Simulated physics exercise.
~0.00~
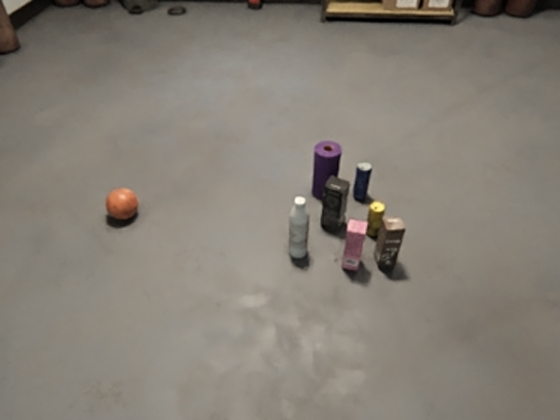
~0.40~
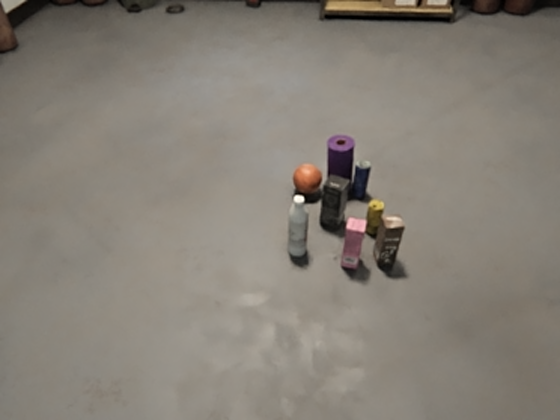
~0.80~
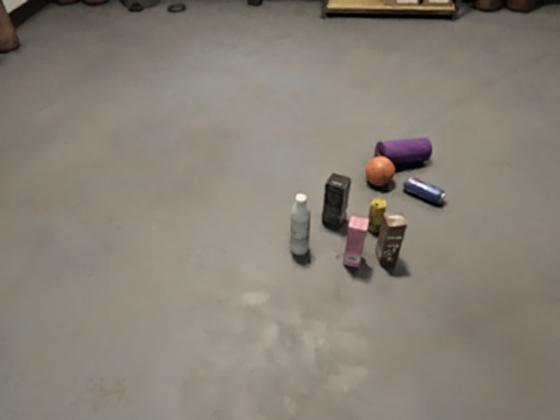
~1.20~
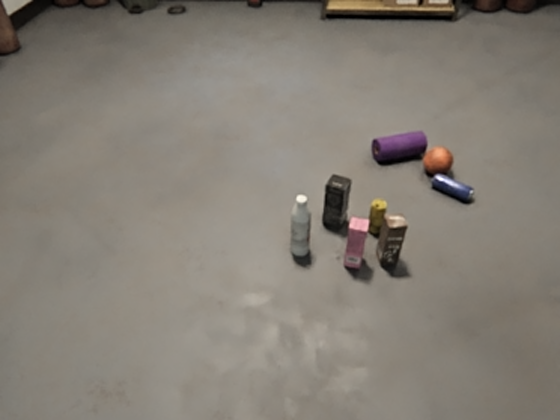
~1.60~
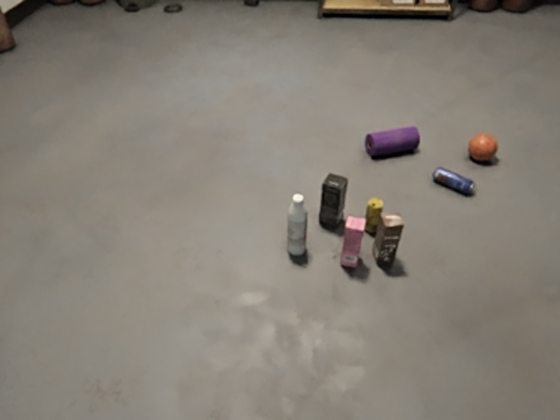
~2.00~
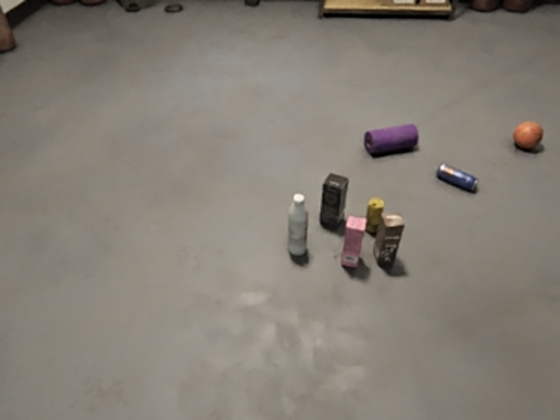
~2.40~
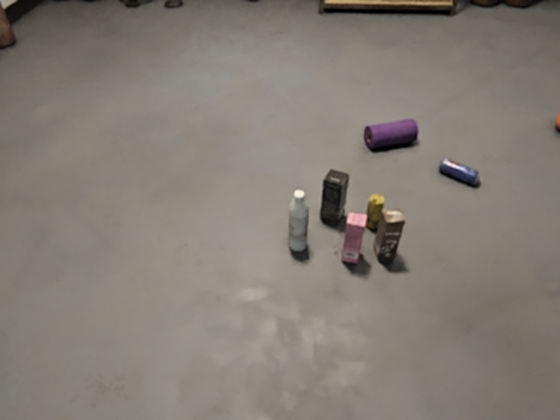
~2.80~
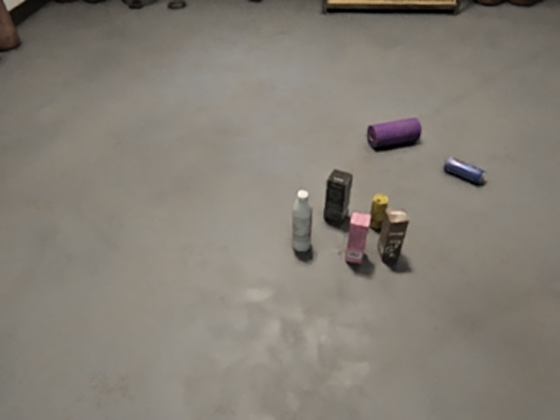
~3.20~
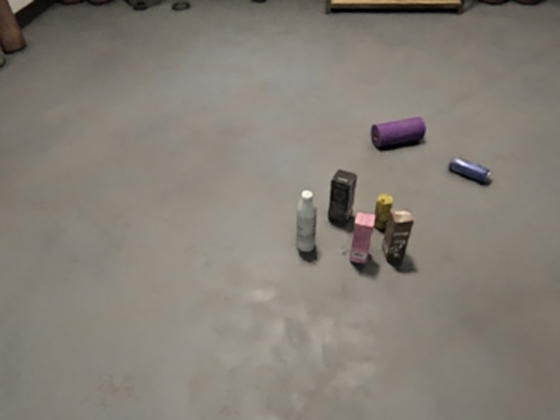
The clip shows an orange ball rolling right across a gray floor into a group of upright objects, where a purple roll and a blue can topple. The ball rolls on out of view, leaving those two on their sides while the bottle, cartons and yellow can remain standing.
